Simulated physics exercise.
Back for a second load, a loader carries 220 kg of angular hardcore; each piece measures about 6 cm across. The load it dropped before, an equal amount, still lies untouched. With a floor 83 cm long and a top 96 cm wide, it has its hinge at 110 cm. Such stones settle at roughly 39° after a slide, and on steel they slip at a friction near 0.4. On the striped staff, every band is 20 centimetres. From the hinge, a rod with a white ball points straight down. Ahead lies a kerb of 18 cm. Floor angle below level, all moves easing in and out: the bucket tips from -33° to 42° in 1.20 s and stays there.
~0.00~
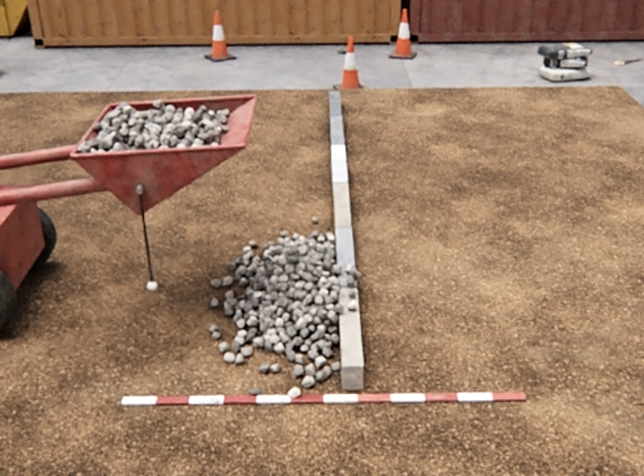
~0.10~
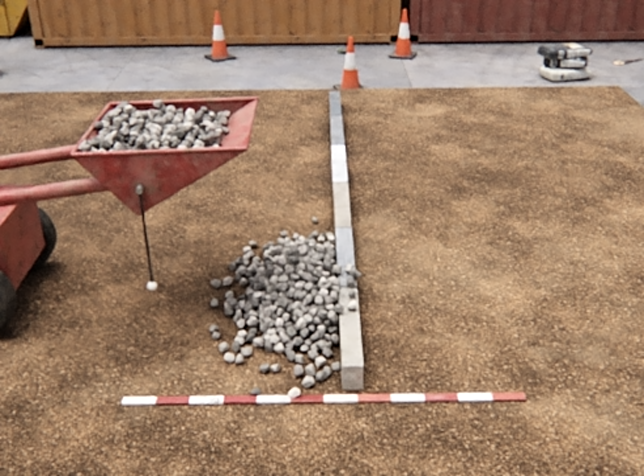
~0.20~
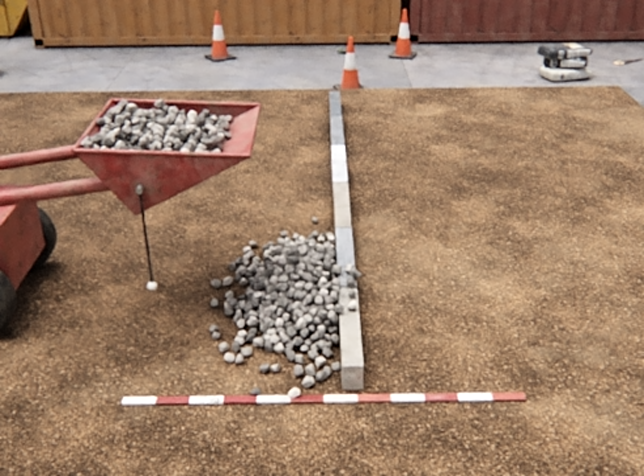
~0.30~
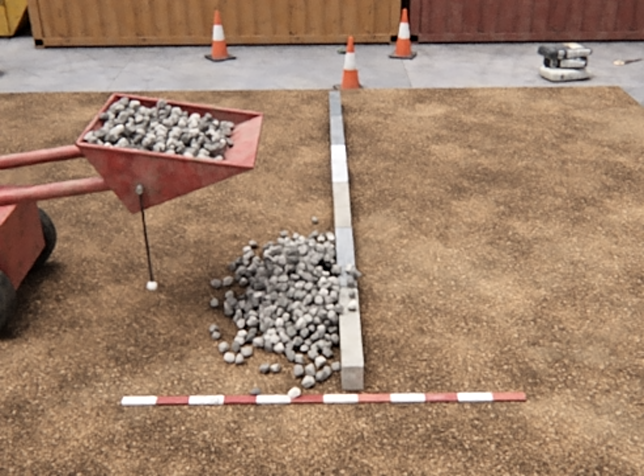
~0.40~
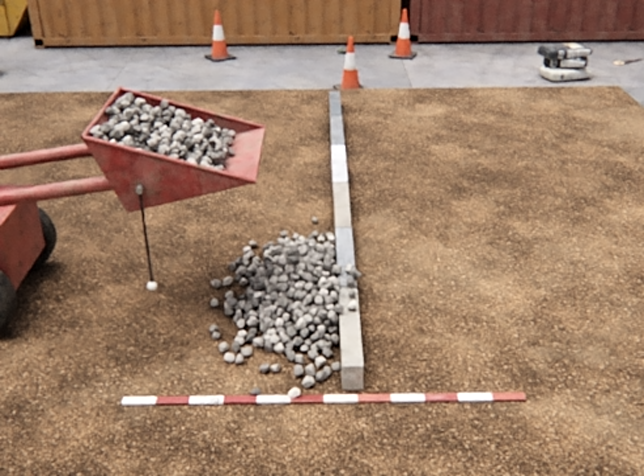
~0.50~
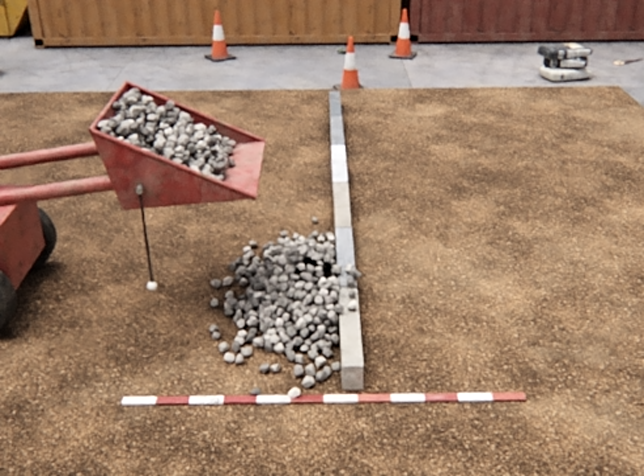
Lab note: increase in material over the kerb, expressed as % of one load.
Increase: 0 %.
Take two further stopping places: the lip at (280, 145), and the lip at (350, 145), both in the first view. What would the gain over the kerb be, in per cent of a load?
I'd expect near 5 per cent first and near 80 per cent next.
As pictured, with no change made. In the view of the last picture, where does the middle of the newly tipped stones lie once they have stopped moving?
They come to rest centred about (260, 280).
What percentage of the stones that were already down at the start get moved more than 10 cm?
Close to 0 in a hundred of them.
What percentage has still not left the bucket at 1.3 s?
Roughly 70 per cent is still inside.
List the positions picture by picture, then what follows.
In the first picture, the bucket is at -33°, its lip at (246, 146); the top of the load is at (141, 114). The earlier load is highest near (306, 270), 26 cm above ground level, 100 % on this side of the kerb.
In the second picture, the bucket is at -32°, its lip at (247, 149); the top of the load is at (133, 115); the stones move at 0.1 m/s on average.
In the third picture, the bucket is at -27°, its lip at (250, 156); the top of the load is at (123, 114); the stones move at 0.2 m/s on average.
In the fourth picture, the bucket is at -21°, its lip at (253, 167); the top of the load is at (120, 111); the stones move at 0.2 m/s on average.
In the fifth picture, the bucket is at -14°, its lip at (256, 182); the top of the load is at (123, 107); the stones move at 0.3 m/s on average.
The sixth picture shows lip at (256, 198), floor tilted -5°, highest stones at (129, 101); the stones move at 0.3 m/s on average.
After 0.9 s the floor is at 30°; in per cent of one load, 100 in the bucket, 100 on this side of the kerb; the foremost stones are at (347, 285).
After 1.3 s the floor is at 42°; in per cent of one load, 70 in the bucket, 130 on this side of the kerb; the foremost stones are at (347, 285).
After 1.6 s the floor is at 42°; in per cent of one load, 13 in the bucket, 187 on this side of the kerb; the foremost stones are at (347, 285).
After 4.0 s the floor is at 42°; in per cent of one load, 0 in the bucket, 200 on this side of the kerb; the foremost stones are at (360, 282). Net gain over the kerb, 0.
